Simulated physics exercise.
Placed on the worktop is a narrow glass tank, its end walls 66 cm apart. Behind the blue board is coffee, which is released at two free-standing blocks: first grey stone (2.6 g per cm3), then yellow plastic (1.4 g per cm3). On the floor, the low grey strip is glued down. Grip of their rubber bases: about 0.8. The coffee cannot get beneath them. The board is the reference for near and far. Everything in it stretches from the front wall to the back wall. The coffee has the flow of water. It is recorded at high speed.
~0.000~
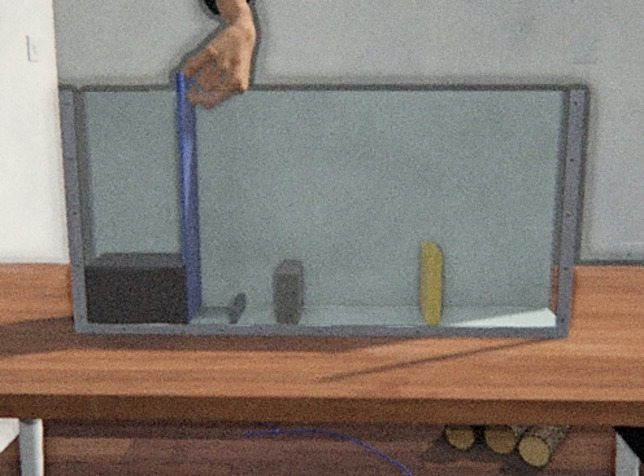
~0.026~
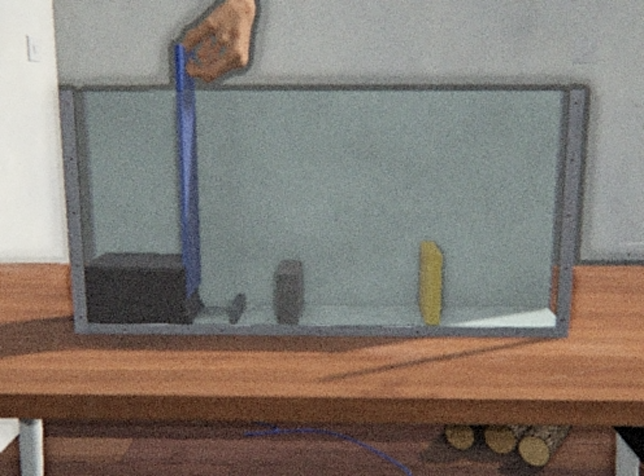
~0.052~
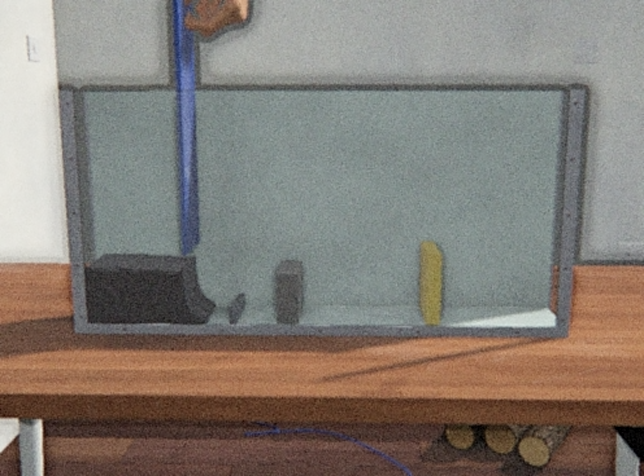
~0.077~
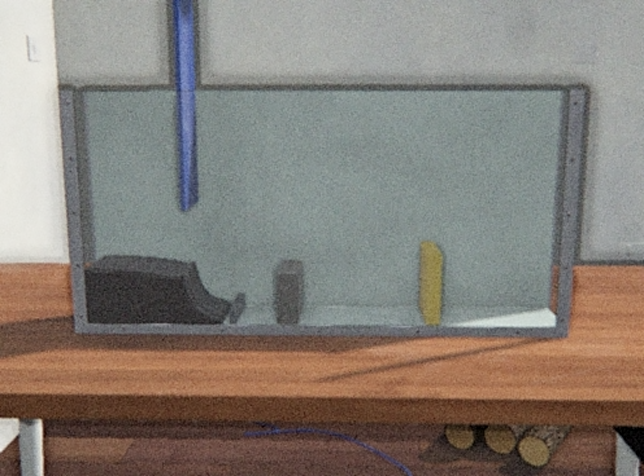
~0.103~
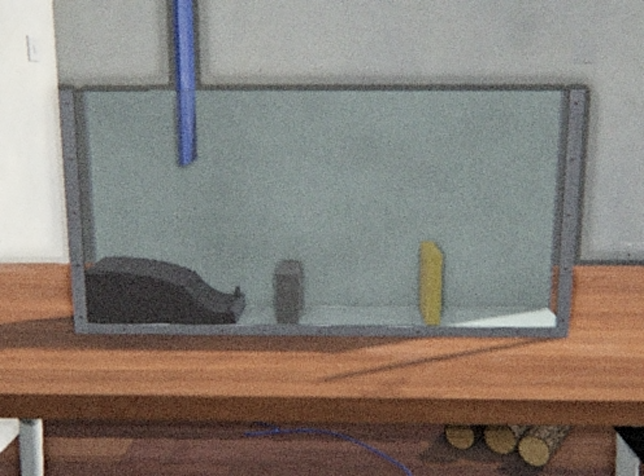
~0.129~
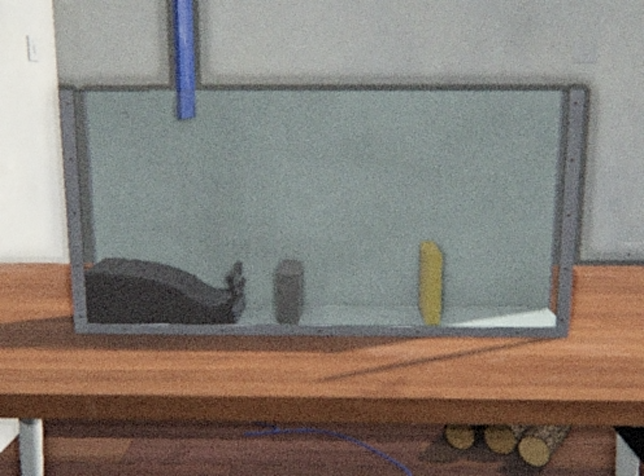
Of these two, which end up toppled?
Verdict - near block not toppled, far block not toppled.
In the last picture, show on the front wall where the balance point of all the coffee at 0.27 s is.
Near (175, 305).
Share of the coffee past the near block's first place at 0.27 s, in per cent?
Close to 2 percent of it.
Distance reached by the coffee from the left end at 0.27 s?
Front distance: Approx. 32 cm.
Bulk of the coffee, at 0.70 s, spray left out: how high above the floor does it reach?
Not counting spray, it tops out near 4.5 cm.
After 0.27 s the front has run 32 cm from the left wall, the near block is upright and the far block is upright.
After 0.43 s the near block is upright and the far block is upright.
After 0.70 s the near block is upright and the far block is upright.
In the end the near block is upright and the far block is upright; 0 per cent of the coffee is past where the far block first stood.
